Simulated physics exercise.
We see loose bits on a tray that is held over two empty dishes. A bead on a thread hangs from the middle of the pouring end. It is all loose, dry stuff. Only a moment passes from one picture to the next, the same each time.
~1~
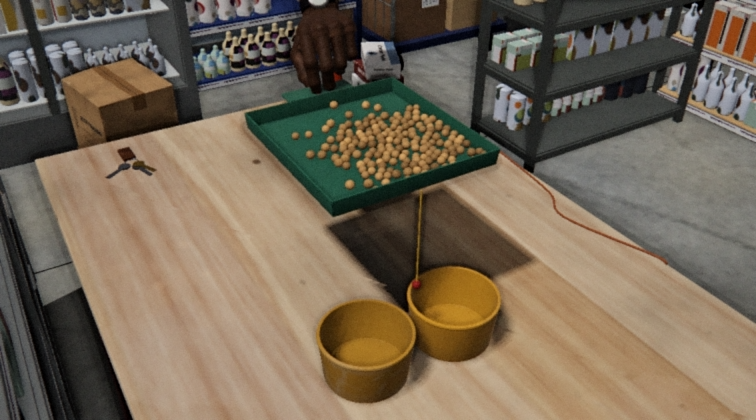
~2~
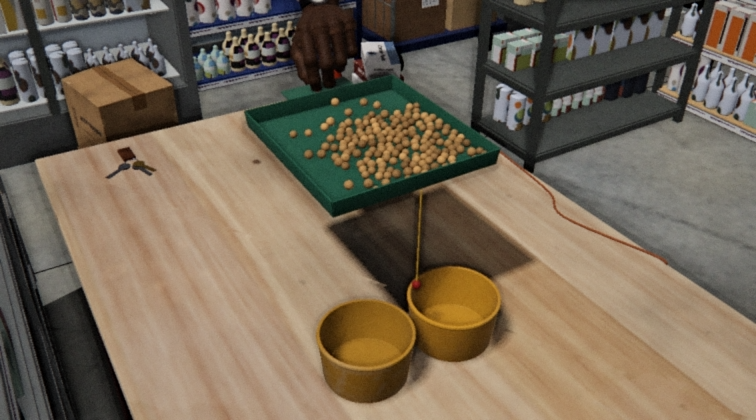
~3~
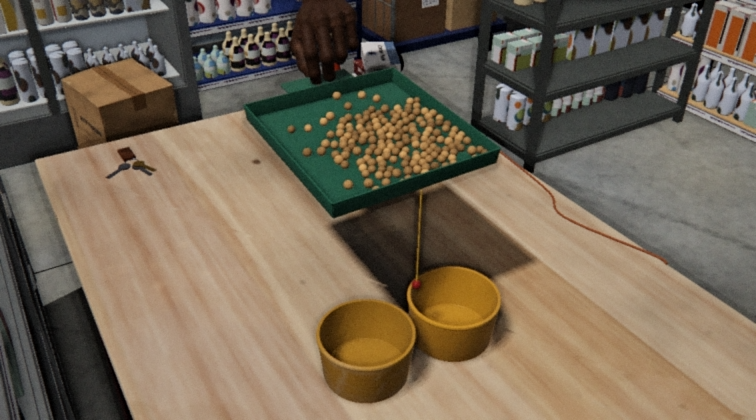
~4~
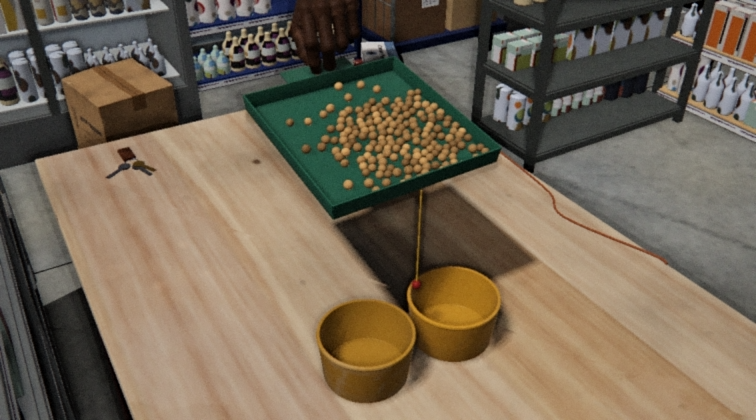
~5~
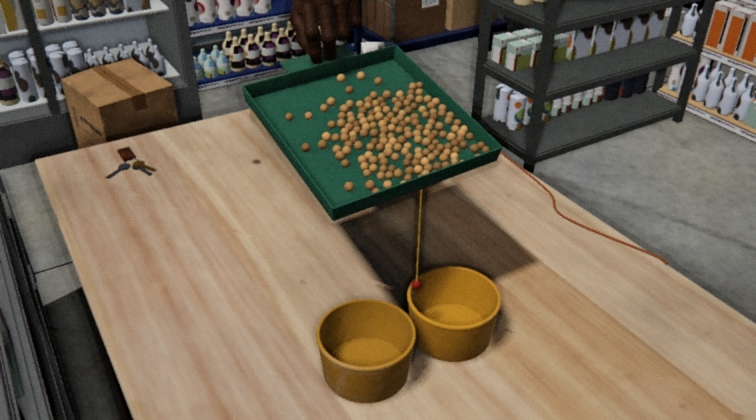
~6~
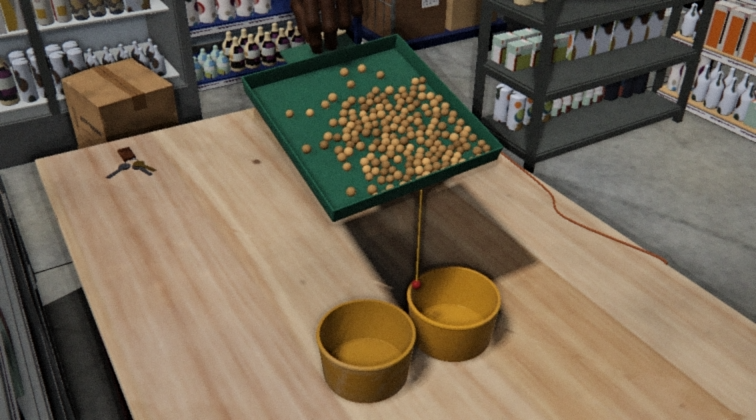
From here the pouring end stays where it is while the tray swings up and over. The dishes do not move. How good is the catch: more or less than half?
They take the larger part between them.
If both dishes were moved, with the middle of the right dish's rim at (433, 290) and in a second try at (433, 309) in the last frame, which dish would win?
In turn: The left one; the left-hand dish.
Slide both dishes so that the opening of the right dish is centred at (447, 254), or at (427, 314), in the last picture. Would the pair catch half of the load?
The first try: Below a half. The second: The larger part.
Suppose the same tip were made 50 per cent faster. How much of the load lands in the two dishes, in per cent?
It comes to 70 per cent or so.
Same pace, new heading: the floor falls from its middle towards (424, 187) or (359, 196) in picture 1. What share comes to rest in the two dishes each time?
Near 40 % and 80 %.
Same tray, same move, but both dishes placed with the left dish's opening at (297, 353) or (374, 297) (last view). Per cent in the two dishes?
Near 50 % and 0 %.
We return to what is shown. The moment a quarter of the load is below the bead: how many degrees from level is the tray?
Around 95° of tilt.
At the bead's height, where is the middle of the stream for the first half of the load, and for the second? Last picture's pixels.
Around (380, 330) and then (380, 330).
Soon, tray tipped steeply; nearly all on the tray; a stray few in the air.
A while on, tray tipped right over; about a quarter on the tray; about a quarter in the left dish; a stray few in the right dish; a small part outside both; about a third in the air.
Towards the end, tray tipped past a quarter turn; about two thirds in the left dish; a small part in the right dish; about a third outside both.
Finally, tray tipped past a quarter turn; about two thirds in the left dish; a small part in the right dish; about a third outside both.
